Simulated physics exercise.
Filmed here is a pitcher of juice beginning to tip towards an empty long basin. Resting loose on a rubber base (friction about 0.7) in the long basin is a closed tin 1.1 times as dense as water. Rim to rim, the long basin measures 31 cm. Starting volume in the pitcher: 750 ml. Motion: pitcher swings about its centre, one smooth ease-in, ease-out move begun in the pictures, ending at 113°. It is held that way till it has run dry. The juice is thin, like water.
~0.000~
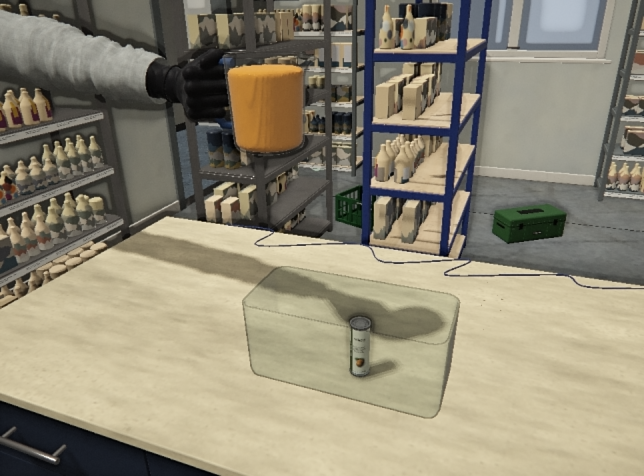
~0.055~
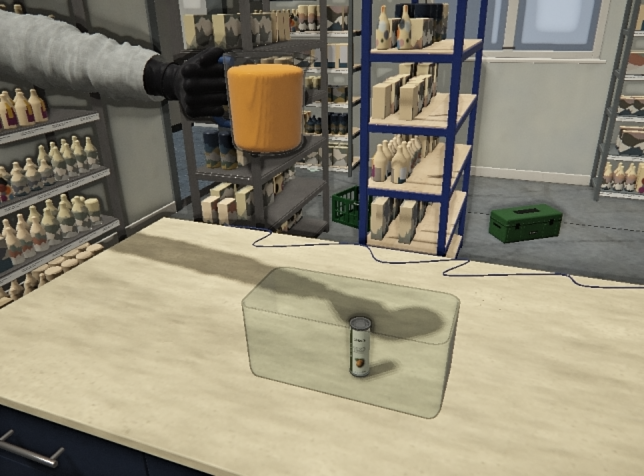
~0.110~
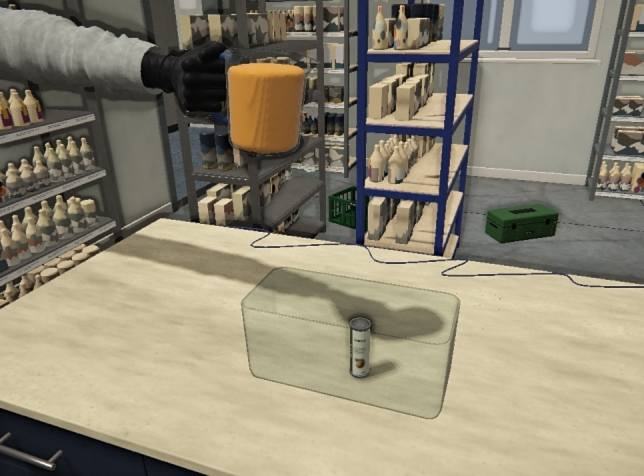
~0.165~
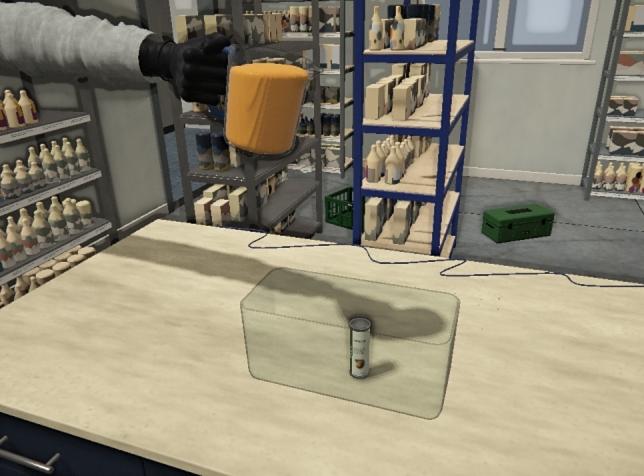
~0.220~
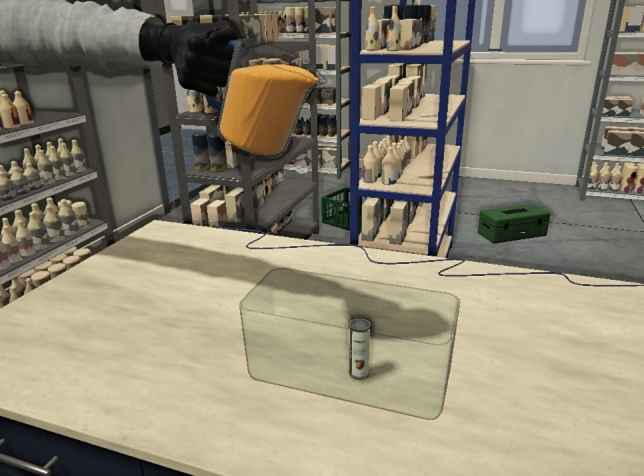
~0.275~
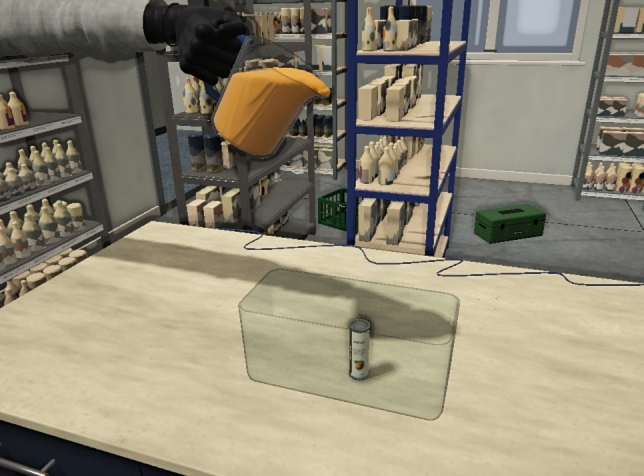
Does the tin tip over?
It does not overbalance.
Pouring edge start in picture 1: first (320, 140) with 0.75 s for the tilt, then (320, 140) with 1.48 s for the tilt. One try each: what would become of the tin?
Try 1: Tipped over; try 2: Still standing.
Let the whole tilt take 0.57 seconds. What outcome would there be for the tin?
Then the tin does not tip.
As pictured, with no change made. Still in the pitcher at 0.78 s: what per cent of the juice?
Around 9 in a hundred.
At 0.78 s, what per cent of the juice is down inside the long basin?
About 56 per cent.
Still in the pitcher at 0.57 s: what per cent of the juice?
Roughly 54 per cent.
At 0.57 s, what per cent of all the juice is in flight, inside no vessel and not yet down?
Roughly 40 percent.
By 0.57 s the tilt is 97° and 53 per cent is still to pour; the tin stands where it began.
By 0.78 s the tilt is 113° and 9 per cent is still to pour; the tin stands where it began.
By 1.01 s the tilt is 113° and 0 per cent is still to pour; the tin stands where it began.
By 1.25 s the tilt is 113° and 0 per cent is still to pour; the tin stands where it began.
At rest the tin stands where it began.
